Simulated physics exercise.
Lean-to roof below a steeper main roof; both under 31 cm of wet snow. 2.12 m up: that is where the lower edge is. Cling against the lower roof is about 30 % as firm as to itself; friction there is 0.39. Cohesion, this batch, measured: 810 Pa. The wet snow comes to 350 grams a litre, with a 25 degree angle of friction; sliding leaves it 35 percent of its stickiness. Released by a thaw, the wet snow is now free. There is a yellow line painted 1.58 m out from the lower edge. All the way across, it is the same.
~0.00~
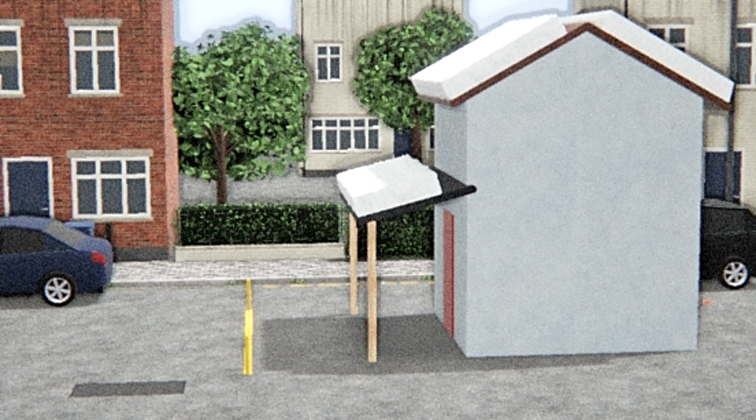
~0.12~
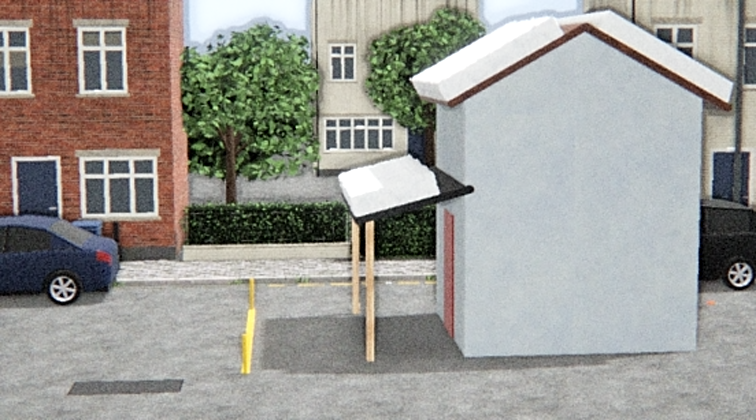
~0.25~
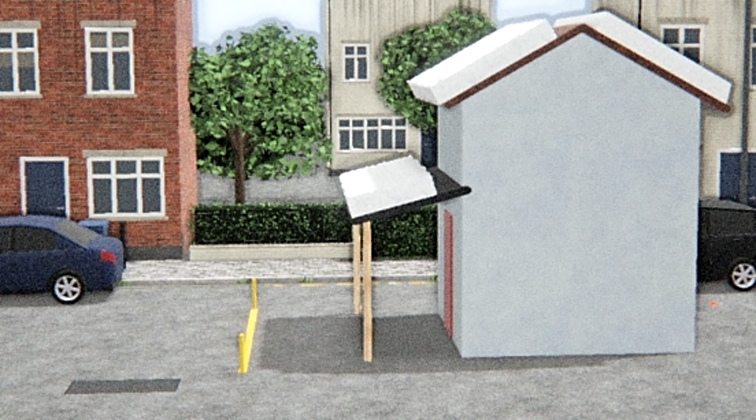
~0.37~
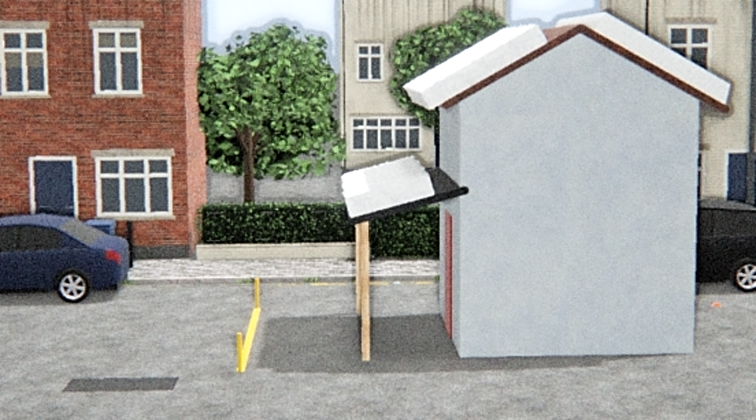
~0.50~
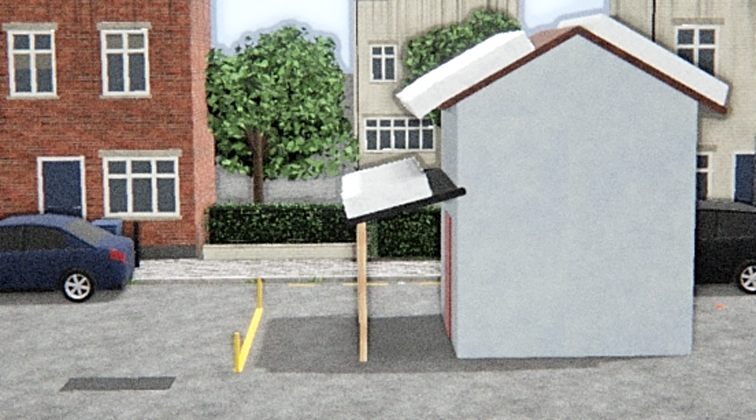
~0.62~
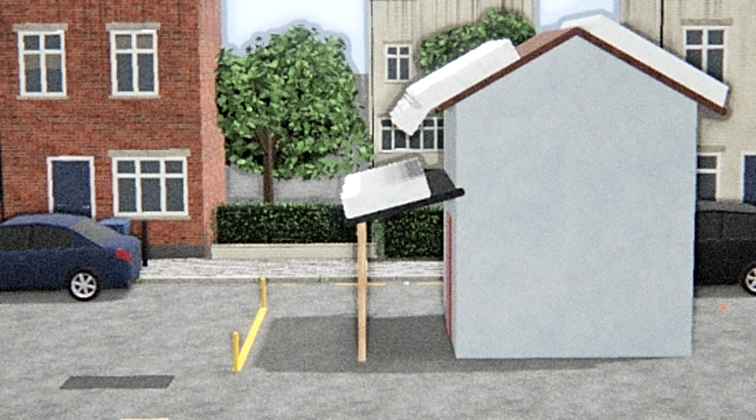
White snow on the left slope of the grey building's roof slid down and left, slowly then faster, poking past the edge above the snowy lean-to, its lower end cracking and drooping.
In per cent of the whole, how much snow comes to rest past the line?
38 %.
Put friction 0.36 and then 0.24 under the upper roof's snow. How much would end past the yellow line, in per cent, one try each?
I'd say 20 %, followed by 30 %.
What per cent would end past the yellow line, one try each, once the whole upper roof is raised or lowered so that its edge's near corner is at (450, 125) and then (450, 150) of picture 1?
30 %, then 12 %.
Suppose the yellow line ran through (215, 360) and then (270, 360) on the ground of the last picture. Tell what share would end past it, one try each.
The first line gives 30 in a hundred and the second 50 in a hundred.
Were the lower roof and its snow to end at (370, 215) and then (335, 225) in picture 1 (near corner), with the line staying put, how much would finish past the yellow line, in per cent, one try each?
Close to 30 % on the first try, close to 40 % on the next.
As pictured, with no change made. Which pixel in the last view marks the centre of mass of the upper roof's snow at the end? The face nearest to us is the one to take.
Somewhere near (221, 339).
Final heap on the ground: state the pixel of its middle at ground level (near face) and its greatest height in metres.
The heap centres close to (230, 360) and stands about 0.3 m tall.
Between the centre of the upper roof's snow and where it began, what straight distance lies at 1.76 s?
Distance from start: Around 4.6 m.
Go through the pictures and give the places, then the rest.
Foremost bit of the wet snow at (449, 77), in the first frame.
Foremost bit of the wet snow at (445, 78), its middle shifted 2.3 cm, 1 % of it past the upper edge, in one piece, in the second frame.
Foremost bit of the wet snow at (438, 82), its middle shifted 9.3 cm, 5 % of it past the upper edge, in one piece, in the third frame.
Foremost bit of the wet snow at (428, 105), its middle shifted 21 cm, 11 % of it past the upper edge, in one piece, in the fourth frame.
Foremost bit of the wet snow at (416, 106), its middle shifted 38 cm, 20 % of it past the upper edge, cracking, in the fifth frame.
Foremost bit of the wet snow at (402, 120), its middle shifted 61 cm, 32 % of it past the upper edge, cracking, in the sixth frame.
After 1.15 s, none is below the lower edge and 0 % is past the line.
After 1.76 s, 65 % is below the lower edge and 3 % is past the line.
After 2.38 s, 69 % is below the lower edge and 38 % is past the line.
After 3.00 s, 69 % is below the lower edge and 38 % is past the line.
After 3.10 s, 69 % is below the lower edge and 38 % is past the line.
